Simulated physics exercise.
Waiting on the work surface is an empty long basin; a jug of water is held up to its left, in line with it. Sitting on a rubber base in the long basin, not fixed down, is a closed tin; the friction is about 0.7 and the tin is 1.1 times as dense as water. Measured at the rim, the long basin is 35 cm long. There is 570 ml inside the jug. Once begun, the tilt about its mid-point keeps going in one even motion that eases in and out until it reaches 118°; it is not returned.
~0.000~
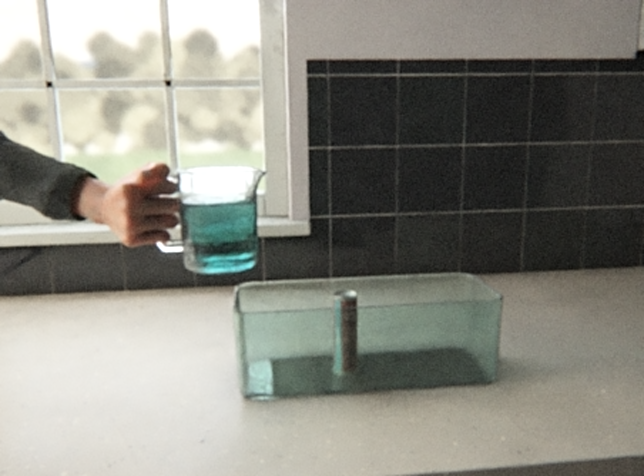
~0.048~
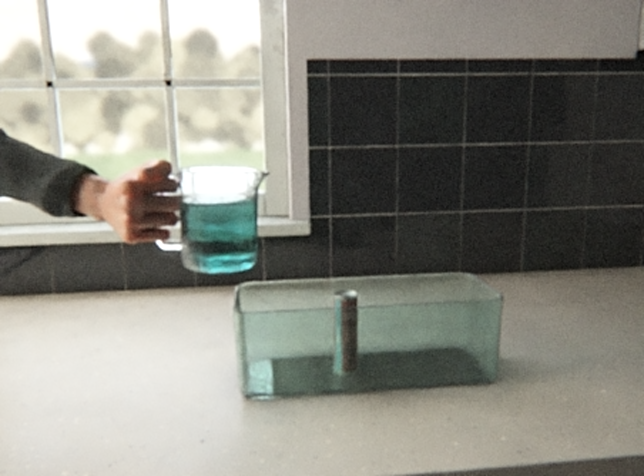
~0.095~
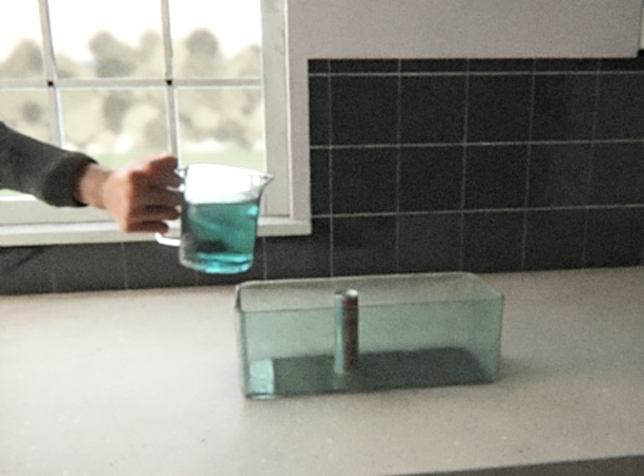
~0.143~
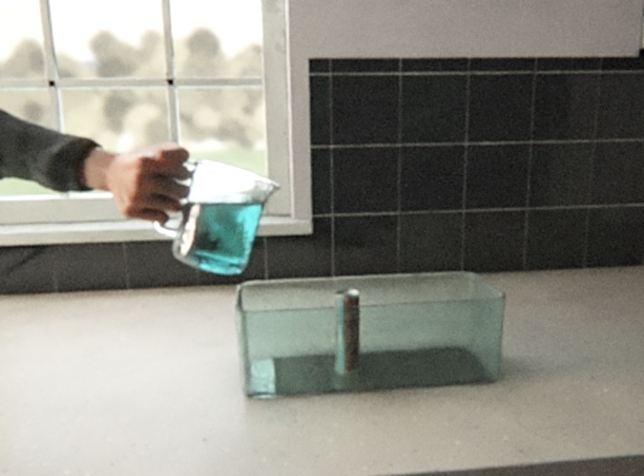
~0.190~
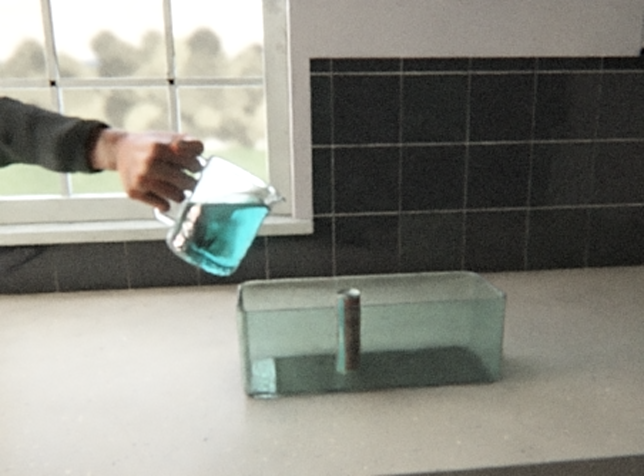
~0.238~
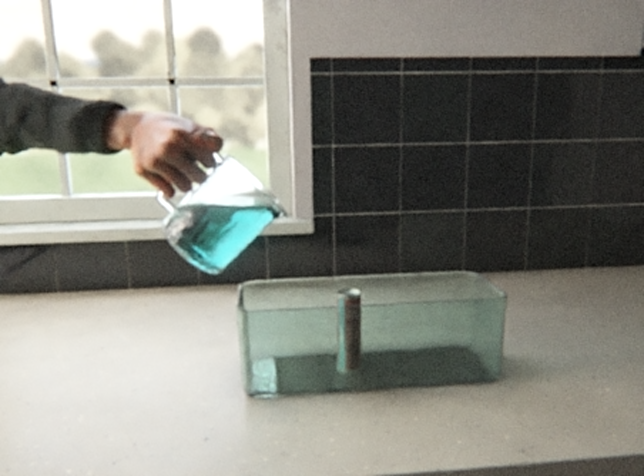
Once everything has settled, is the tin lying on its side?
No.
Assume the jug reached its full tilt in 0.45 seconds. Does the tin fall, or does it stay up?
With that tilt, the tin stays on its base.
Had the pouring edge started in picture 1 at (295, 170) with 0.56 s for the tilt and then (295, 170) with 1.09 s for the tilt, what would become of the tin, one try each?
The tin overturns the first time and overturns the second time.
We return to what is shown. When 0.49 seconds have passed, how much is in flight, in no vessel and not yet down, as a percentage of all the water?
About 22 per cent.
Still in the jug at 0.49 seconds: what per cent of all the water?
Roughly 52 percent.
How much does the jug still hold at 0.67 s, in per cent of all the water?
Roughly 7 percent remains.
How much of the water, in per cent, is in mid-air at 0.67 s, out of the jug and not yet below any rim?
Something like 6 per cent of the total.
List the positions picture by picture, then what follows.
It leans 0°; its right rim is at (267, 170); the water meets the walls at (182, 200) and (254, 198); the long basin's rim runs from (235, 299) to (487, 287); the tin's top is at (345, 298), in the first picture.
It leans 2°; its right rim is at (269, 172); the water meets the walls at (183, 200) and (255, 198), in the second picture.
It leans 8°; its right rim is at (274, 177); the water meets the walls at (185, 199) and (258, 199), in the third picture.
It leans 18°; its right rim is at (281, 186); the water meets the walls at (187, 202) and (263, 199), in the fourth picture.
It leans 30°; its right rim is at (287, 199); the water meets the walls at (182, 209) and (270, 201), in the fifth picture.
It leans 45°; its right rim is at (290, 216); the water meets the walls at (169, 216) and (277, 206), in the sixth picture.
After 0.49 s the tilt is 113° and 52 per cent is still to pour; the tin stands where it began.
After 0.67 s the tilt is 118° and 7 per cent is still to pour; the tin stands where it began.
After 0.85 s the tilt is 118° and 0 per cent is still to pour; the tin stands where it began.
After 1.06 s the tilt is 118° and 0 per cent is still to pour; the tin stands where it began.
In the end the tin stands where it began.
